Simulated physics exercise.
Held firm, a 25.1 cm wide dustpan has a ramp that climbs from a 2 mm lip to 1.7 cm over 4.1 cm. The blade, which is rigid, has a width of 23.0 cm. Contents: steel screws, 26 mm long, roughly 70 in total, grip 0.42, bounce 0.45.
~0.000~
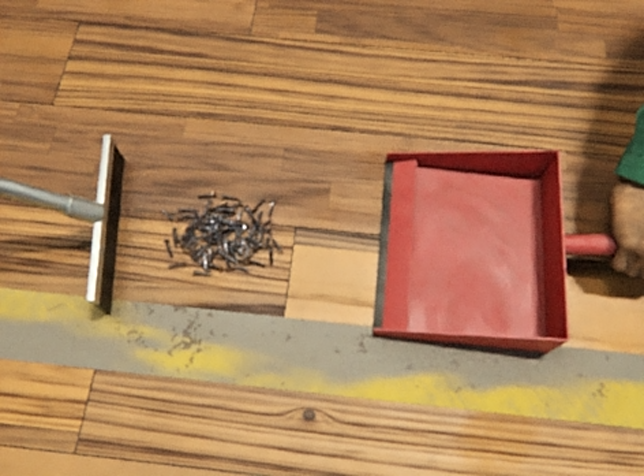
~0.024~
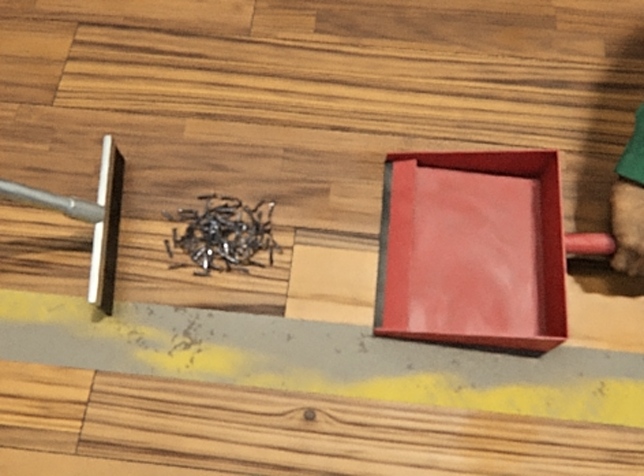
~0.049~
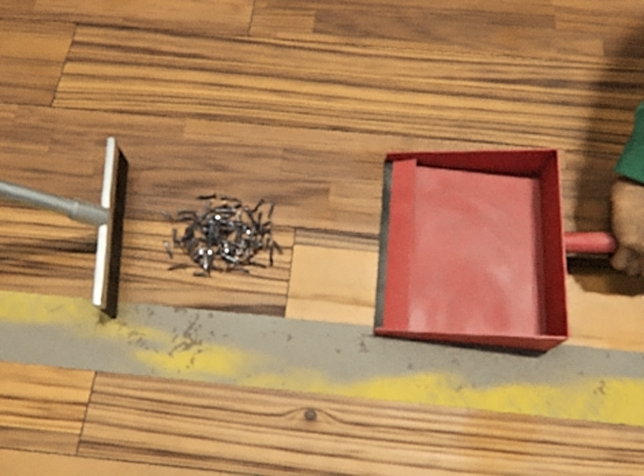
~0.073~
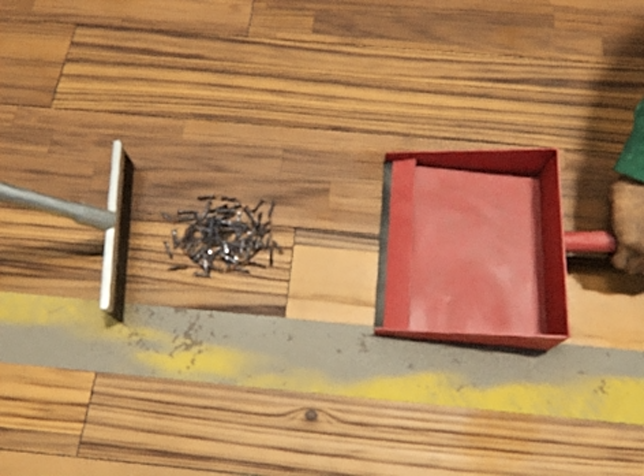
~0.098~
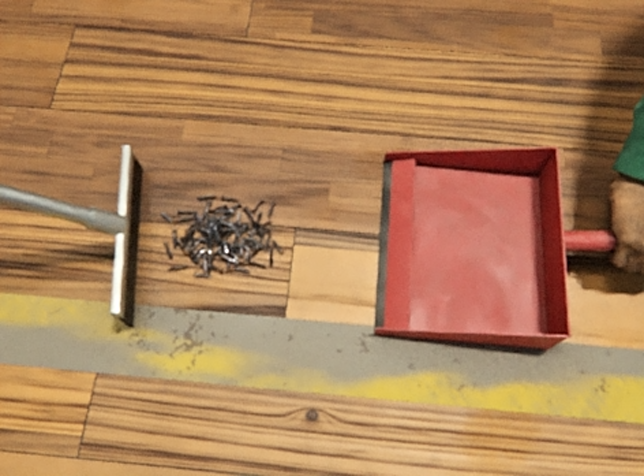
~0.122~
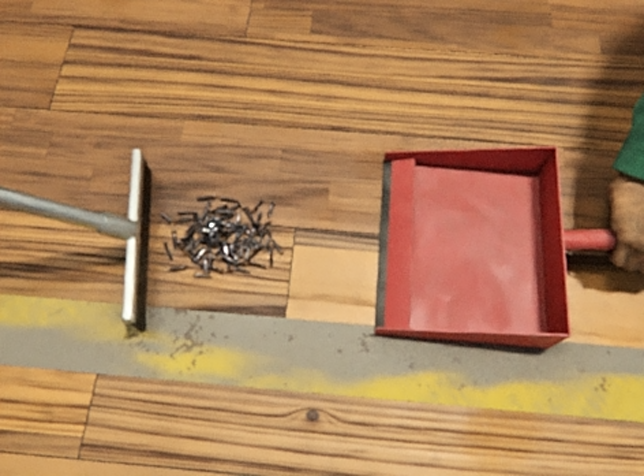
A flat blade on a grey handle slides slowly to the right across a striped wooden floor, seen from above, drifting slightly towards the viewer and gaining pace without touching the small heap of dark metal screws ahead of it. At right, a hand in a green sleeve holds a red dustpan still. A worn yellow and grey band crosses the floor below, and the camera stays steady.
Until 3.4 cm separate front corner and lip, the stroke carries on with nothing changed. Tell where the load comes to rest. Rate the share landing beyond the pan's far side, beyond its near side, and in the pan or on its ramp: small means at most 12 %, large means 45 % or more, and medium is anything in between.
Shares: Far side - small; near side - small; pan - small.
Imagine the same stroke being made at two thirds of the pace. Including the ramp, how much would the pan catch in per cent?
Then around 0 per cent.
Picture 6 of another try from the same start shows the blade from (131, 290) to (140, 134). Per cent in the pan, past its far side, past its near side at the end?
That ends as pan 10, far 20, and near 5.
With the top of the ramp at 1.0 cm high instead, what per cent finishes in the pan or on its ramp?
Then around 5 percent, ramp counted.
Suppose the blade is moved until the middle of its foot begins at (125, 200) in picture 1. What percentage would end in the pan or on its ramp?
I'd estimate about 5 per cent.
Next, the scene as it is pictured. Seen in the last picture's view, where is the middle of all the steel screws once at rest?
Centre at rest: Approx. (366, 256) px.
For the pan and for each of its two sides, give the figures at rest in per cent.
Far side 0, near side 5, pan 10.
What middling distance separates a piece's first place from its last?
It comes to some 20 cm.
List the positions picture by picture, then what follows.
Blade from (94, 300) to (110, 142), moved 0.0 cm, 0 of the pieces shifted so far; middle of the pieces at (224, 231); pan at (476, 252), in the first frame.
Blade from (96, 302) to (111, 143), moved 0.2 cm, 0 of the pieces shifted so far; middle of the pieces at (224, 232), in the second frame.
Blade from (100, 304) to (114, 145), moved 0.8 cm, 0 of the pieces shifted so far; middle of the pieces at (224, 232), in the third frame.
Blade from (107, 308) to (120, 148), moved 1.8 cm, 0 of the pieces shifted so far; middle of the pieces at (224, 232), in the fourth frame.
Blade from (118, 313) to (129, 152), moved 3.2 cm, 0 of the pieces shifted so far; middle of the pieces at (224, 233), in the fifth frame.
Blade from (130, 319) to (139, 157), moved 4.8 cm, 0 of the pieces shifted so far; middle of the pieces at (224, 233); pan at (476, 250). Its pace works out near 0.67 m/s, heading 16 degrees towards the viewer's side, in the sixth frame.
After 0.33 s, middle of the blade 18 cm from the lip; 0 % over the lip, far side 0 %, near side 0 %.
Then, at 0.46 s, middle of the blade 10 cm from the lip; 0 % over the lip, far side 0 %, near side 0 %.
Then, at 0.73 s, middle of the blade 5 cm from the lip; 10 % over the lip, far side 0 %, near side 5 %.
By 1.5 s all is still; far side 0 %, near side 5 %, pan 10 %, in front of the lip or behind the blade 90 %.
